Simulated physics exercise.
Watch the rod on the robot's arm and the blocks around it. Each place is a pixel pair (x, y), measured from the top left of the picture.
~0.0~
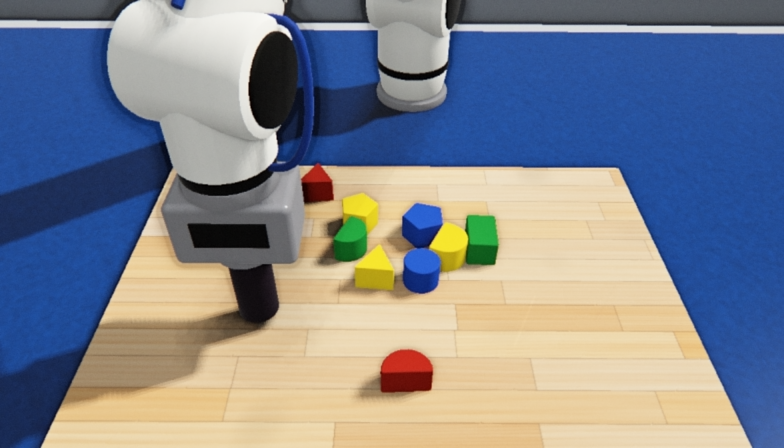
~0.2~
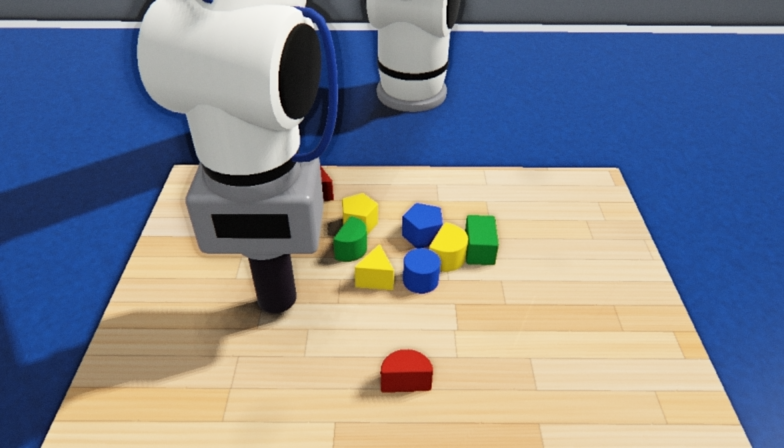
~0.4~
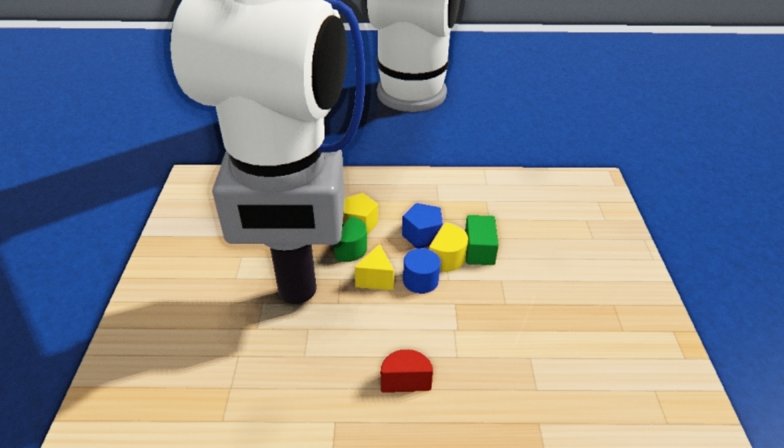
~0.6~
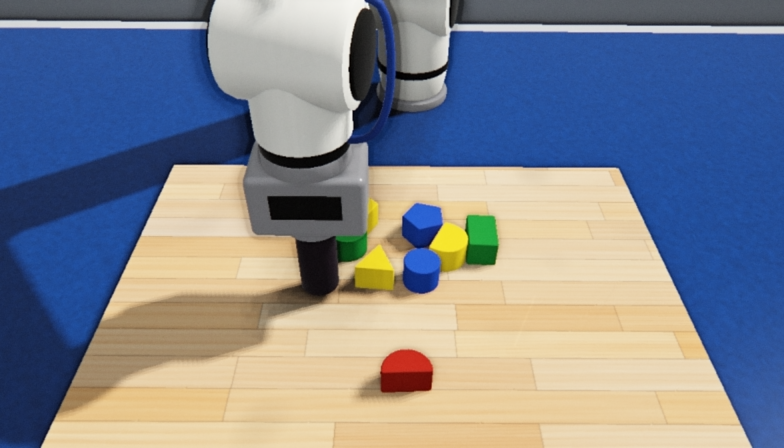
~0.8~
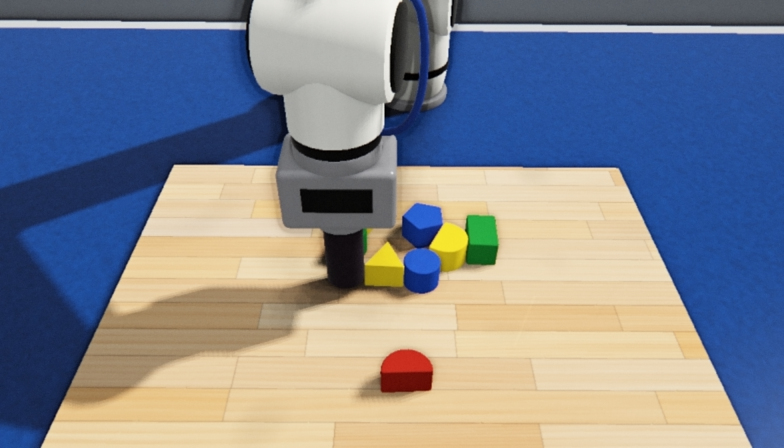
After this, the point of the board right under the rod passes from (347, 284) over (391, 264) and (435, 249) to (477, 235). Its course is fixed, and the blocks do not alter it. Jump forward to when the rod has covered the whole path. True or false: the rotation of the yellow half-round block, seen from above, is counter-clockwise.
False
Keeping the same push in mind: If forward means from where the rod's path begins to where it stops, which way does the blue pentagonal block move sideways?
Shifted left.
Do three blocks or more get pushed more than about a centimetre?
It seems so.
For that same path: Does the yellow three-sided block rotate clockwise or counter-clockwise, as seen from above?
Short answer: Clockwise.
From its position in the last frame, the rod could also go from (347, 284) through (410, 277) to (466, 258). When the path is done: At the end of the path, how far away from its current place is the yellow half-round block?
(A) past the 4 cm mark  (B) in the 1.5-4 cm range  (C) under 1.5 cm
I'll go with A - past the 4 cm mark.
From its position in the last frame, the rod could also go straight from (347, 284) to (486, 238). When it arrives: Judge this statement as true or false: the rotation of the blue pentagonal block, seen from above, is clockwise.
This is false.
On the path given first. One third of the way, rod at (391, 255); yellow three-sided block at (425, 257), turned 80° clockwise.
Two thirds of the way, rod at (436, 241); yellow three-sided block at (436, 255); blue pentagonal block at (434, 206), turned 50° anticlockwise; yellow half-round block at (468, 236); green oblong at (496, 226), turned 20° anticlockwise.
At the end, rod at (478, 227); yellow three-sided block at (436, 255), turned 145° clockwise; blue pentagonal block at (437, 202), turned 75° anticlockwise; yellow half-round block at (490, 238), turned 30° clockwise; green oblong at (521, 225), turned 30° anticlockwise.
